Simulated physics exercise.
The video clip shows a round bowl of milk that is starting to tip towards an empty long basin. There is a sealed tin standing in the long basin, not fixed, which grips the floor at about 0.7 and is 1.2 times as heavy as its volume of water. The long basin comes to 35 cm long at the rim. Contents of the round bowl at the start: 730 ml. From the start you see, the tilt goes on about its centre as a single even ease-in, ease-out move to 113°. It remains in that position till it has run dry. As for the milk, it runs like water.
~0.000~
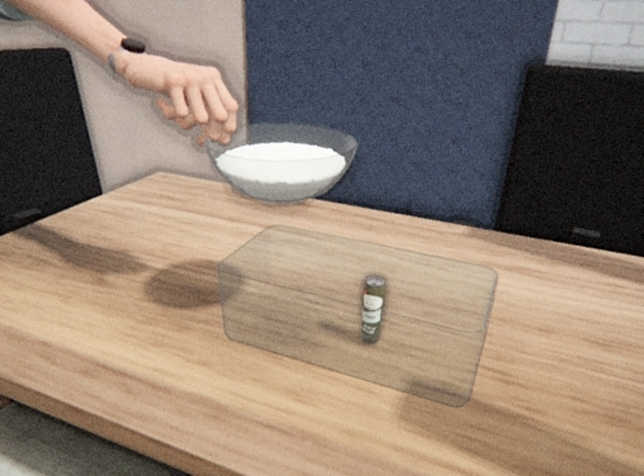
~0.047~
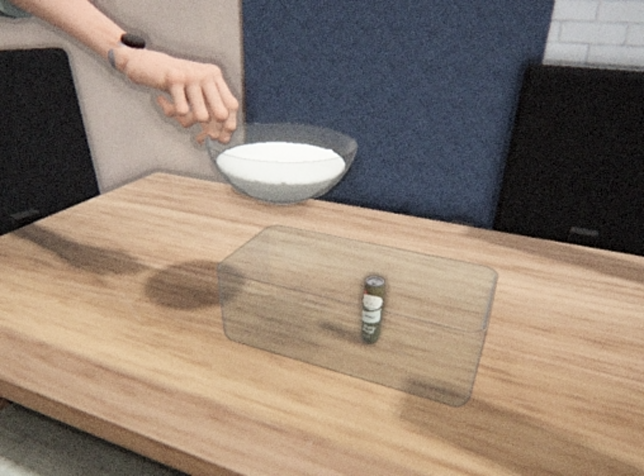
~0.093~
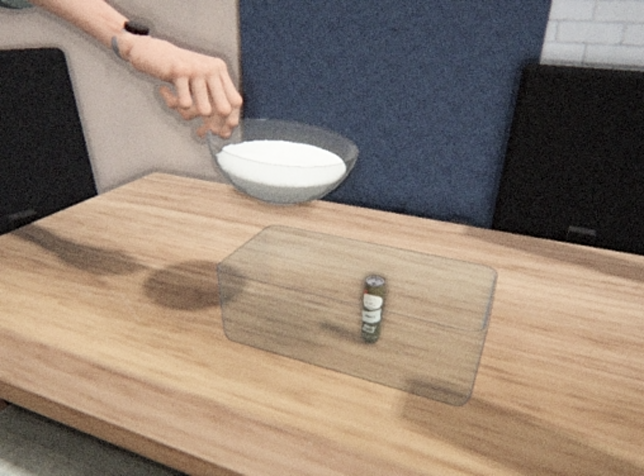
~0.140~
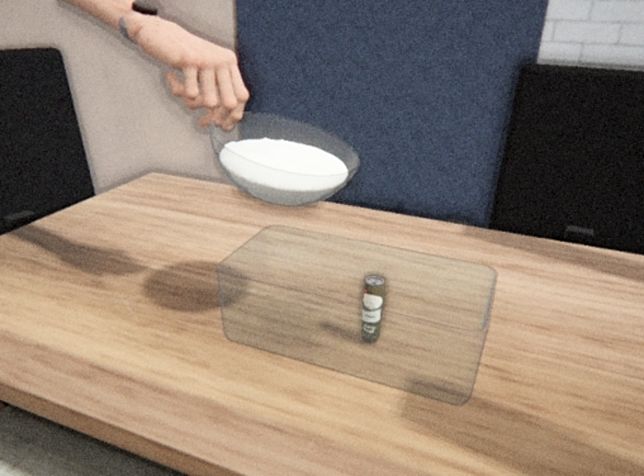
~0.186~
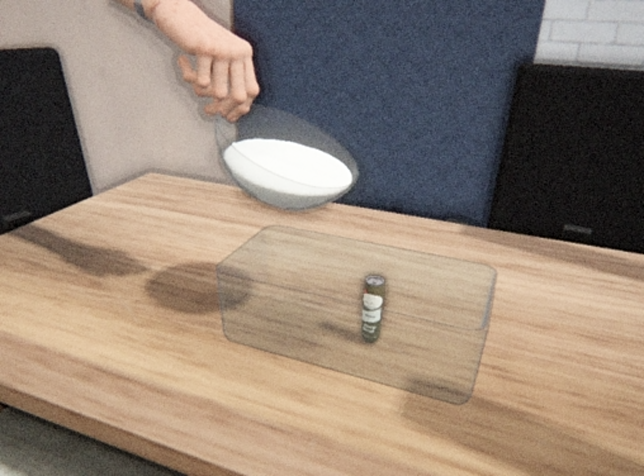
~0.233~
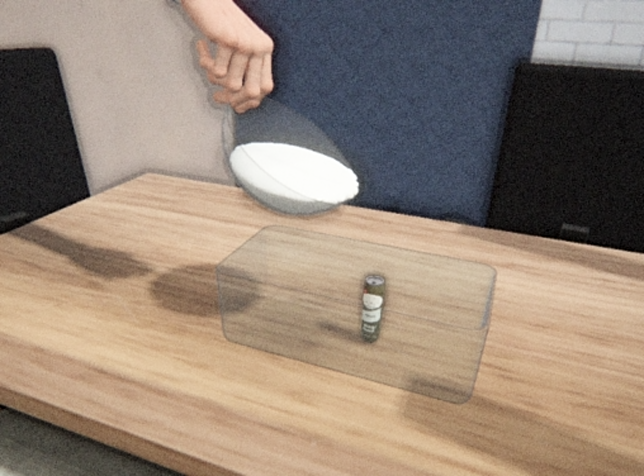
A glass bowl of milk tilting steadily to the right beneath a hand, above a clear basin on a wooden table.
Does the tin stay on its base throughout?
It tips over.
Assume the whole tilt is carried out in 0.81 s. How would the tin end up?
Outcome - the tin comes down.
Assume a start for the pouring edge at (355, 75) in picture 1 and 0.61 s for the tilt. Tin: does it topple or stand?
Result: Tin upright.
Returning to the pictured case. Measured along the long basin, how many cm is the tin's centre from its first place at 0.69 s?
Close to 4 cm.
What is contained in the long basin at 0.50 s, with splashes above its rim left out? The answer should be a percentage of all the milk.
Estimate - around 90 in a hundred parts.
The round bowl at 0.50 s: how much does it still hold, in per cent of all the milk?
Roughly 1 %.
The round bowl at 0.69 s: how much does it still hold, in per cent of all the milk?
Near 0 percent, more or less.
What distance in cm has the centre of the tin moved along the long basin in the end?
Shift of tin centre: Approx. 8.5 cm.
By 0.50 s the tilt is 104° and 1 per cent is still to pour; the tin stands where it began.
By 0.69 s the tilt is 113° and 0 per cent is still to pour; the tin leans 19°.
By 0.89 s the tilt is 113° and 0 per cent is still to pour; the tin lies on its side.
By 1.11 s the tilt is 113° and 0 per cent is still to pour; the tin lies on its side.
At rest the tin lies on its side.
